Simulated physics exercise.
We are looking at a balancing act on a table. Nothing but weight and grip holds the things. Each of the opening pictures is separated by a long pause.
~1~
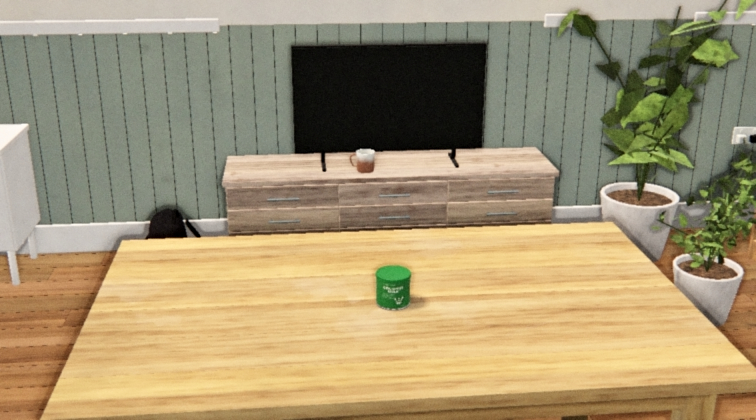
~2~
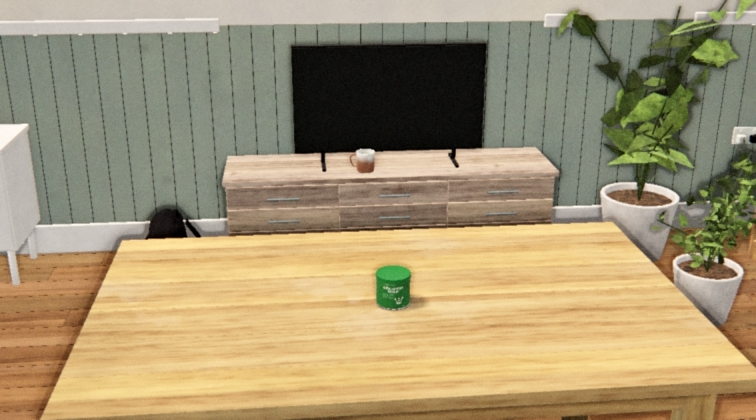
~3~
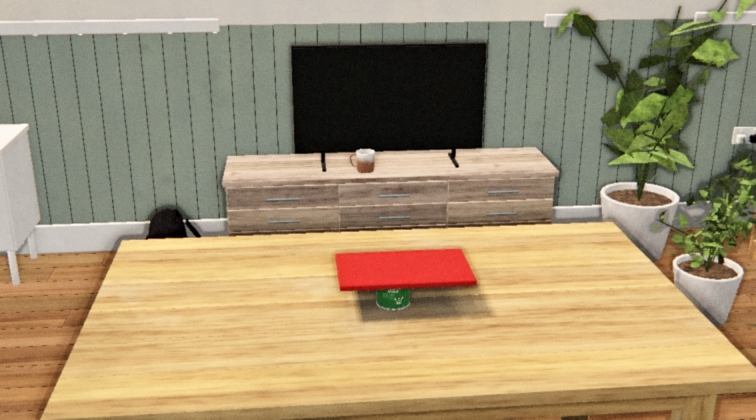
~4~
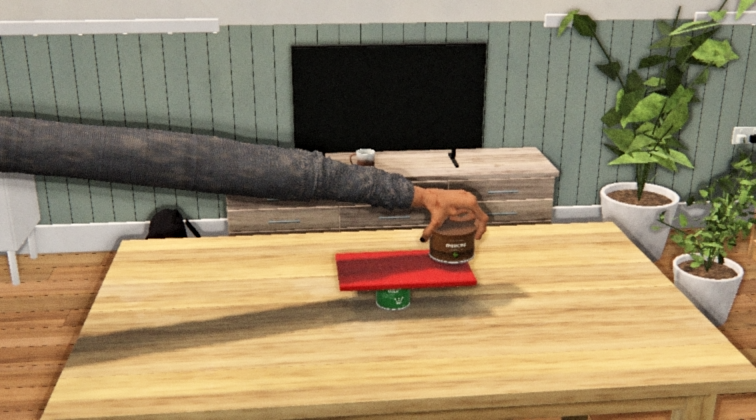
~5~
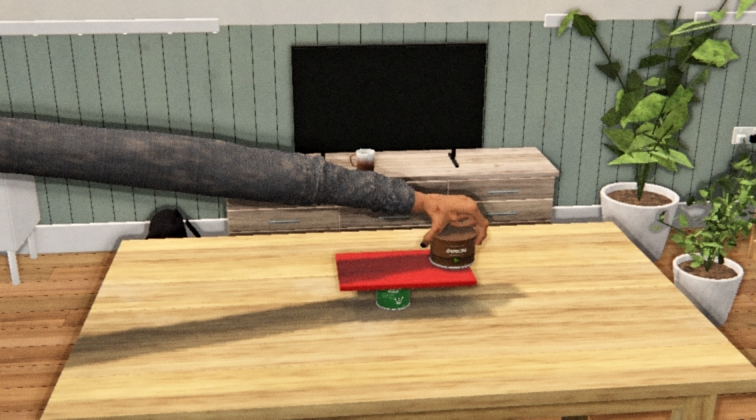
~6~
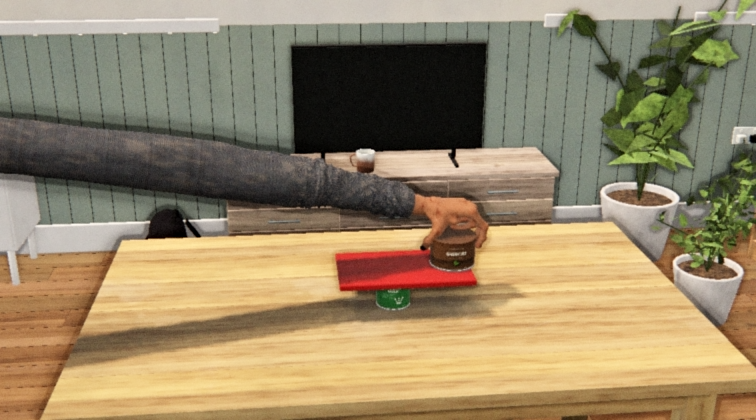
A hand lowering a brown tub onto the right end of a red board resting on a green tin on a wooden table.
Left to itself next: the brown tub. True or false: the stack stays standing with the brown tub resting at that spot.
False.
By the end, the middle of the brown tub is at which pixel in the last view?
It finishes at about (464, 277).
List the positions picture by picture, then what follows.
The last thing is not in view yet, in the first frame.
The last thing is not in view yet, in the second frame.
The last thing is not in view yet; red lid (404, 269), in the third frame.
On its way; brown tub (452, 240); red lid (404, 269), in the fourth frame.
On its way; brown tub (453, 246); red lid (404, 269), in the fifth frame.
In place under the hand; brown tub (453, 249); red lid (404, 269), in the sixth frame.
Then, 0.20 s past the last view, brown tub rocked 13° from its first pose near (456, 258); red lid rocked 13° from its first pose.
Then, 0.30 s past the last view, brown tub now fallen; red lid rocked 38° from its first pose.
Then, 0.50 s past the last view, red lid rocked 33° from its first pose.
Finally, fallen, brown tub; left askew, red lid; green tin still in place. Final places as the last picture's camera would see them, brown tub near (464, 277). The stack gives way.
